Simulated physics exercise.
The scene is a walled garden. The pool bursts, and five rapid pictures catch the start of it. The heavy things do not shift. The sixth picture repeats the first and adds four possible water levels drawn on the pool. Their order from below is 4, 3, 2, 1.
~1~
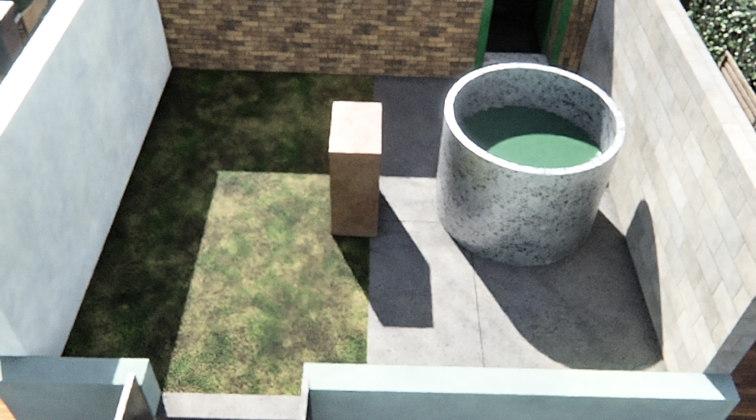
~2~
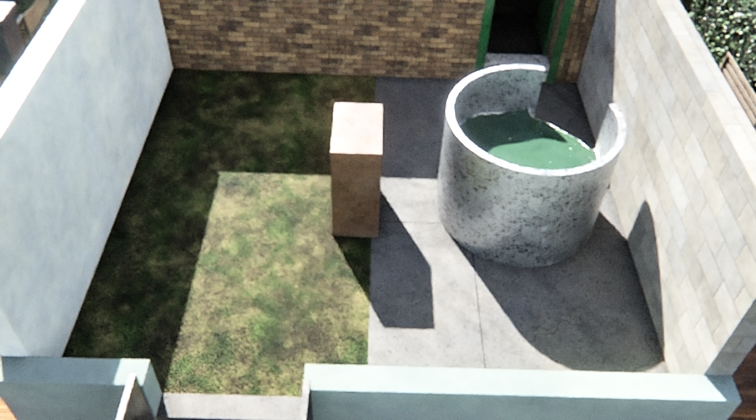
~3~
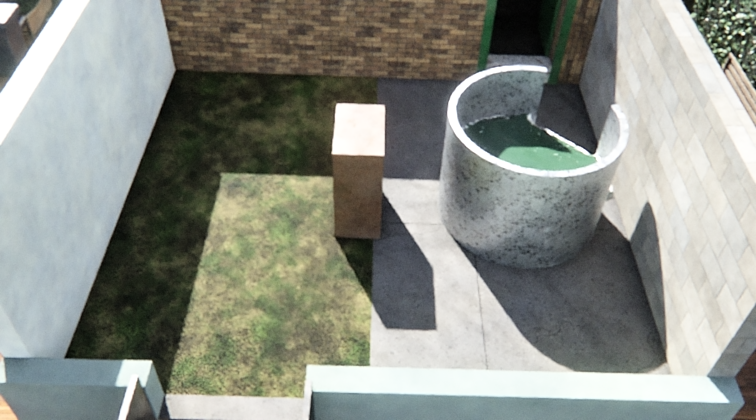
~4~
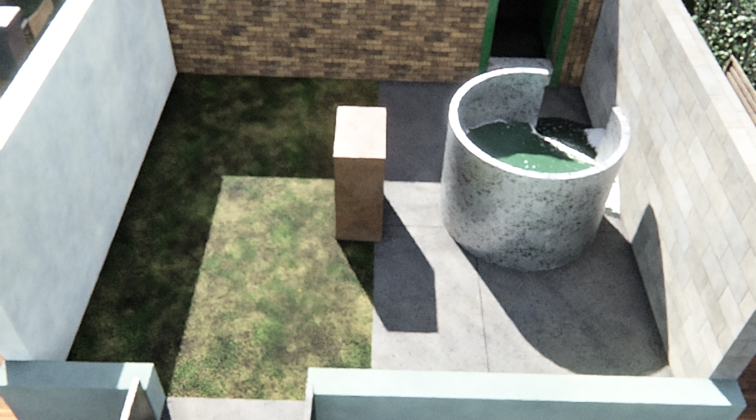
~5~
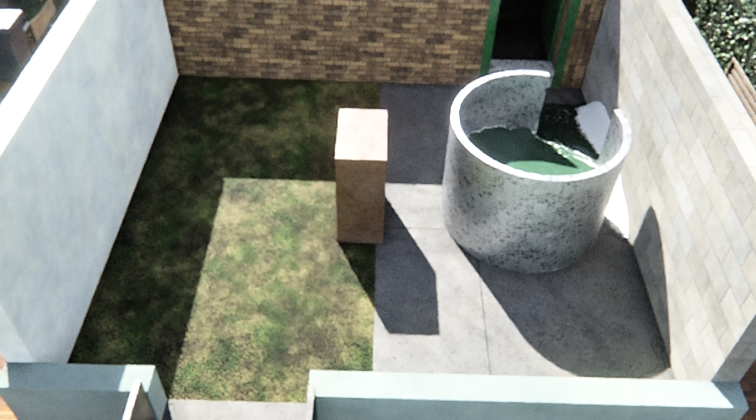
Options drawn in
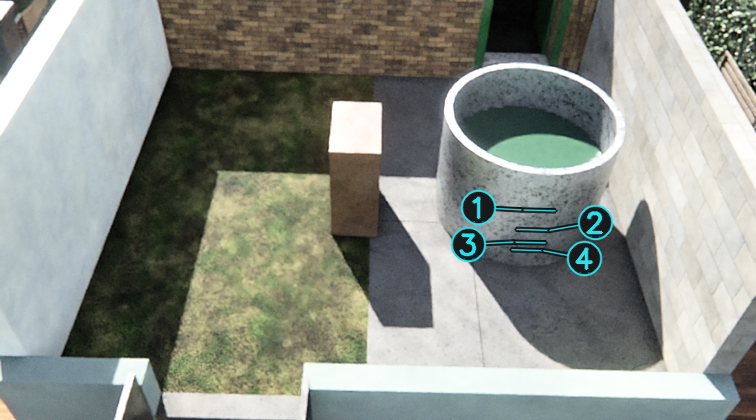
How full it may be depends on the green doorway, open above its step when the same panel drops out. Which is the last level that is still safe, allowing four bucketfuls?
Choose 2.
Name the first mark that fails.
Mark 1.
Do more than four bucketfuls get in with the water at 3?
No, not at all.
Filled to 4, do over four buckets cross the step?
No.
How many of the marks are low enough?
Three of them.
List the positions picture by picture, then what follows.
Water in the pool at rest, its middle at (525, 153); foot of the green doorway at (512, 80); open gate at (226, 358).
Water covers 1 % of the ground, its front hidden from here.
Water covers 3 % of the ground, its front hidden from here.
Water covers 5 % of the ground, its front hidden from here.
Water covers 8 % of the ground and shows as far out as (606, 201).
On the marked copy, 1 at (538, 210); 2 at (533, 229); 3 at (529, 242); 4 at (527, 250); from the bottom up 4, 3, 2, 1.
With 1, about 9 bucketfuls get in.
With 2, a bucket or two gets in.
With 3, nothing gets over.
With 4, nothing gets over.
